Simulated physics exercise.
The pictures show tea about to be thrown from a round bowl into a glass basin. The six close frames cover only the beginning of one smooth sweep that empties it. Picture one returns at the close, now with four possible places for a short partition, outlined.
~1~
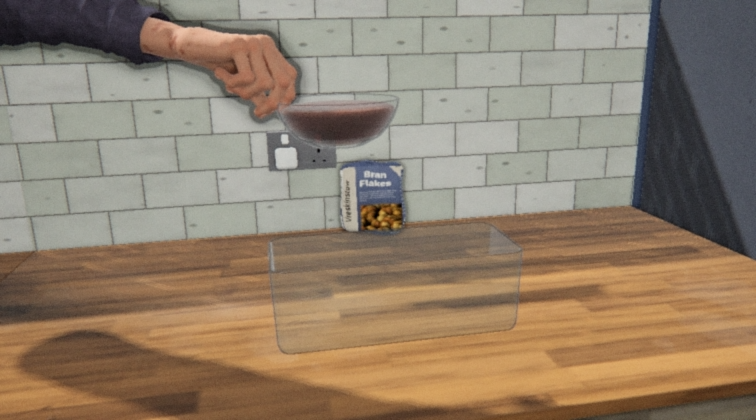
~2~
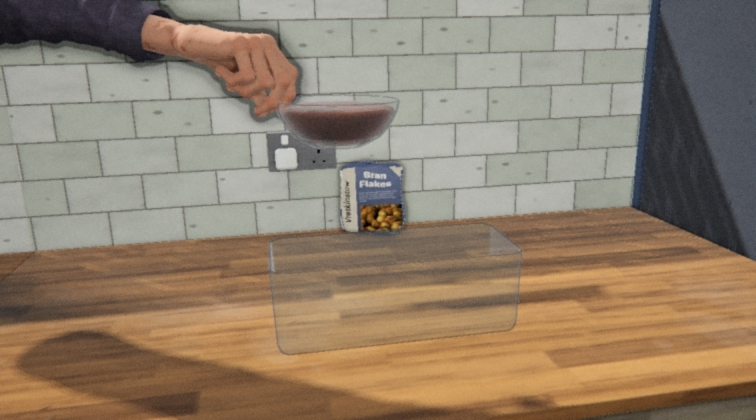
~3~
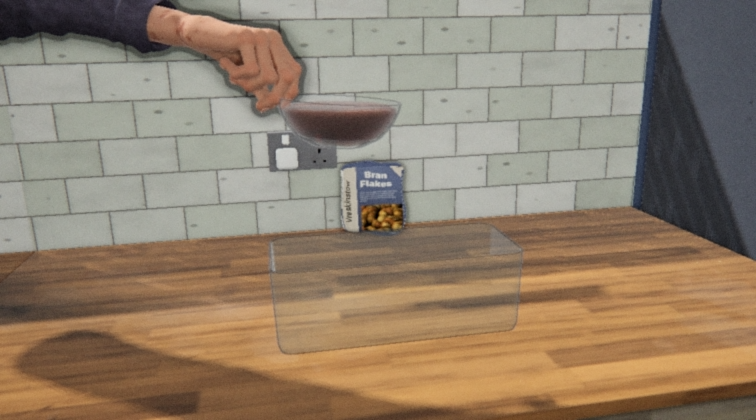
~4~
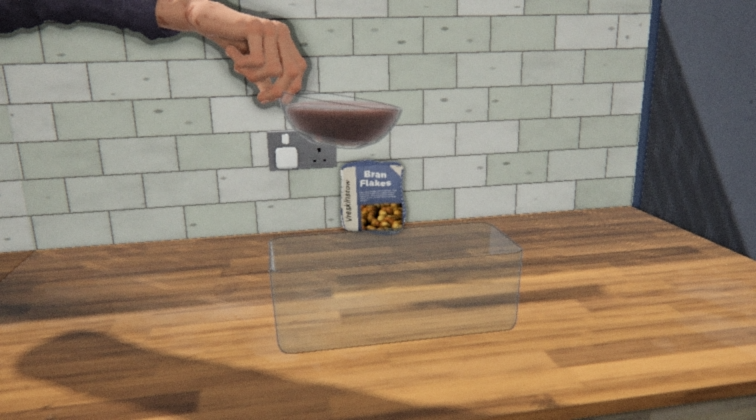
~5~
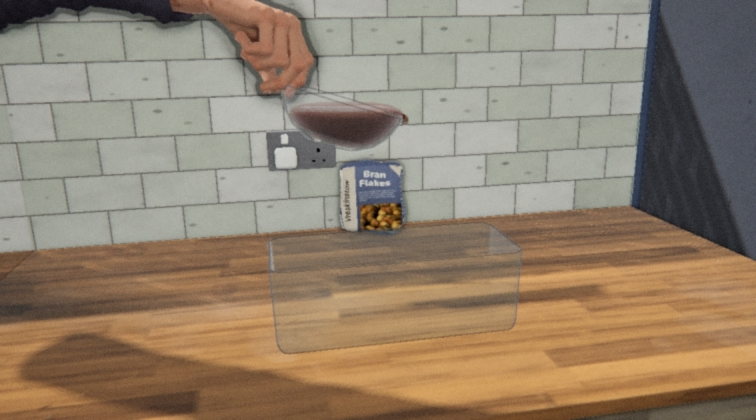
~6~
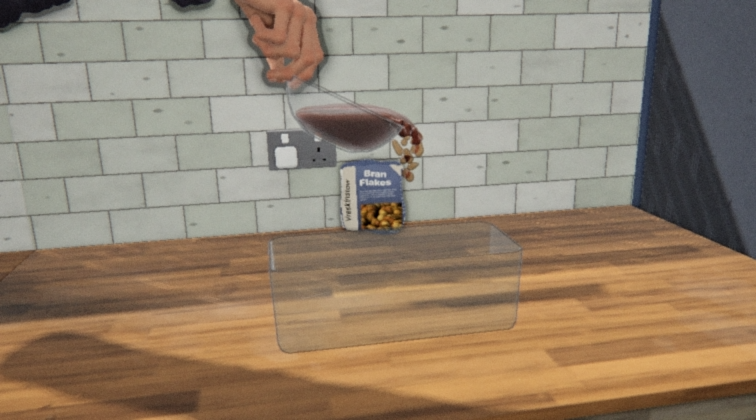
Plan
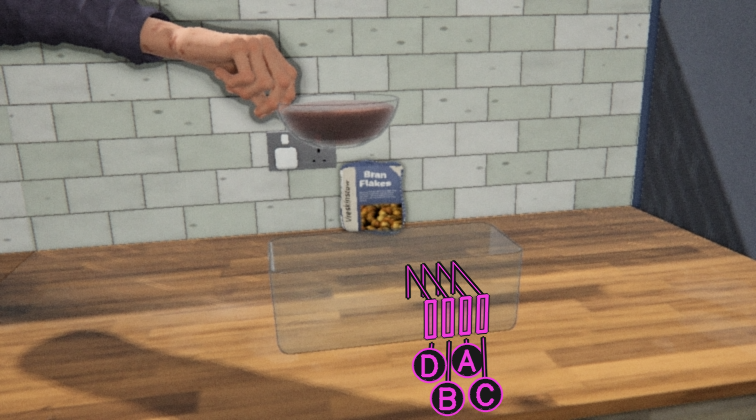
Hand tilting a round glass bowl of dark reddish-brown tea to the right, the contents starting over the lip above a clear basin.
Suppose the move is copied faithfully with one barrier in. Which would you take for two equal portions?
It is A.
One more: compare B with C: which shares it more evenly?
The answer is B.
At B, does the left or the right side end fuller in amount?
The right side.
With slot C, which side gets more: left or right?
The left one.
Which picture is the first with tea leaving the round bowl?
Picture 5.
In magenta, A at (466, 339); B at (449, 341); C at (483, 338); D at (431, 343).
For slot A, about 51 % ends left of the wall and 49 % right of it.
For slot B, about 26 % ends left of the wall and 73 % right of it.
For slot C, about 87 % ends left of the wall and 12 % right of it.
For slot D, about 13 % ends left of the wall and 87 % right of it.
